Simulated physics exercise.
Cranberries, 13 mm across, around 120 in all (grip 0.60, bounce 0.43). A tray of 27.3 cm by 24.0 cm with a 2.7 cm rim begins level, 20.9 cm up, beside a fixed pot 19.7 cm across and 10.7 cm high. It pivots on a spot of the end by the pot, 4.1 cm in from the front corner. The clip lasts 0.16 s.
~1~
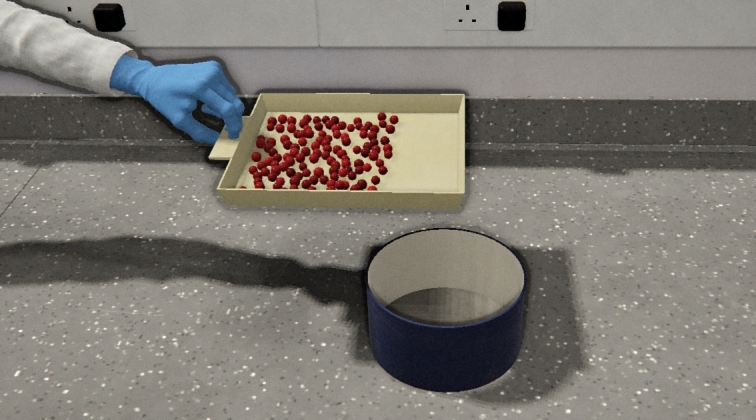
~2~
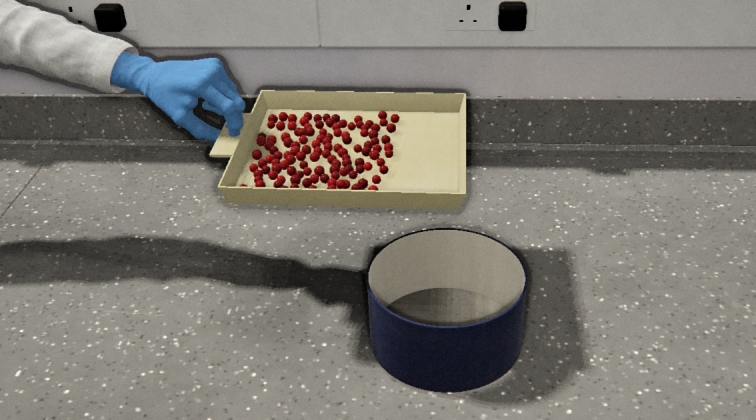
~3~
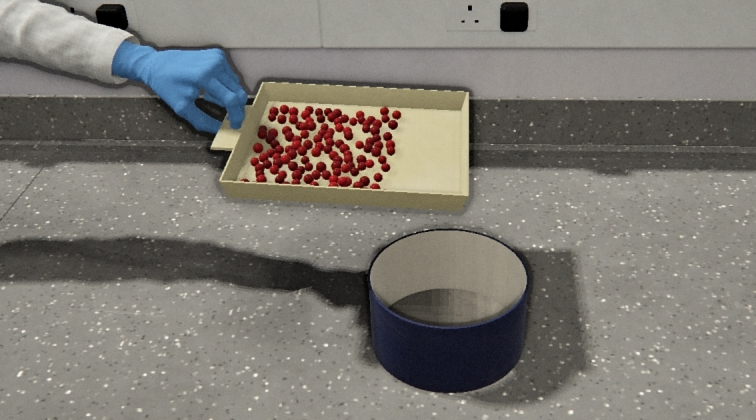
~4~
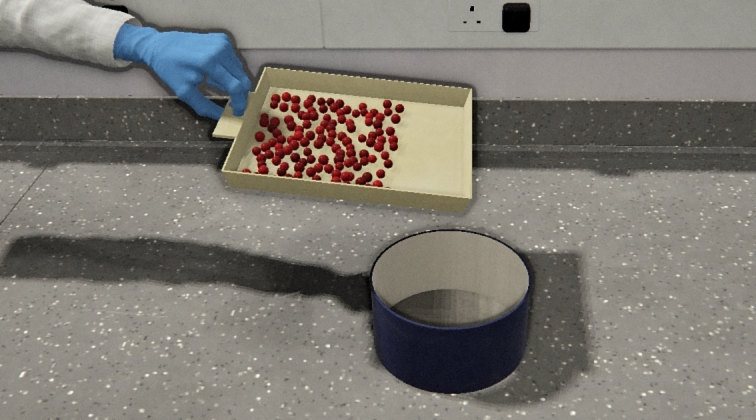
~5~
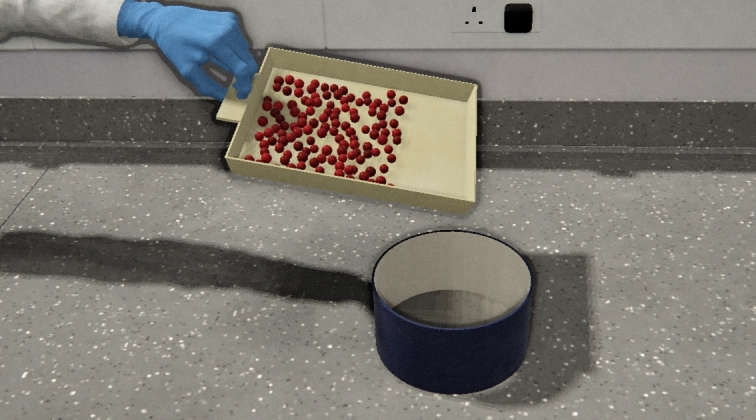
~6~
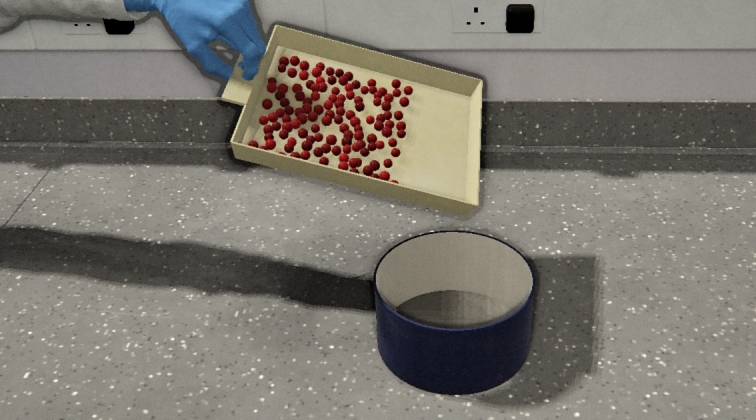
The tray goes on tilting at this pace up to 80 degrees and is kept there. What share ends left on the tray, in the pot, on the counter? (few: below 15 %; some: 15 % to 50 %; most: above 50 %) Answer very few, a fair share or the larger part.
Tray very few, pot a fair share, counter the larger part.
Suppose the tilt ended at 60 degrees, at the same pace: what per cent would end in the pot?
It would be near 20 per cent.
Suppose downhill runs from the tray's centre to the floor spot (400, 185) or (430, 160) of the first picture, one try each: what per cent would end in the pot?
Some 55 and 5 per cent.
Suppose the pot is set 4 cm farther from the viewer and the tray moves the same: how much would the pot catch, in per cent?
Then about 20 per cent.
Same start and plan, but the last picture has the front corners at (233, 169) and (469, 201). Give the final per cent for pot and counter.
Pot 65, counter 25.
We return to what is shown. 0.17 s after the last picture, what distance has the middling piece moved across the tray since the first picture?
Some 2 cm.
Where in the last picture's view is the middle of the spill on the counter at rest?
Around (643, 395).
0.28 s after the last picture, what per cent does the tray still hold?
Some 100 per cent of the load.
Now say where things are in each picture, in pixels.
In the first picture, tray tilt 0 degrees, front corners at (225, 186) and (458, 189); middle of the pieces at (326, 156); pot at (445, 274).
In the second picture, tray tilt 1 degrees, front corners at (226, 184) and (459, 190); middle of the pieces at (326, 154).
In the third picture, tray tilt 3 degrees, front corners at (227, 178) and (462, 191), lowest corner right front; middle of the pieces at (328, 150).
In the fourth picture, tray tilt 7 degrees, front corners at (230, 168) and (465, 194), lowest corner right front; middle of the pieces at (330, 142).
In the fifth picture, tray tilt 13 degrees, front corners at (233, 155) and (469, 196), lowest corner right front; middle of the pieces at (334, 131).
In the sixth picture, tray tilt 19 degrees, front corners at (239, 140) and (472, 200), lowest corner right front; middle of the pieces at (339, 120); pot at (454, 276).
Then, 0.17 s after the last picture, tilt 52 degrees; the tray holds 100 %, the pot 0 %.
Then, 0.28 s after the last picture, tilt 73 degrees; the tray holds 100 %, the pot 0 %.
Then, 0.52 s after the last picture, tilt 80 degrees; the tray holds 10 %, the pot 25 %.
In the end, tray 5 %, pot 35 %, counter 60 %.
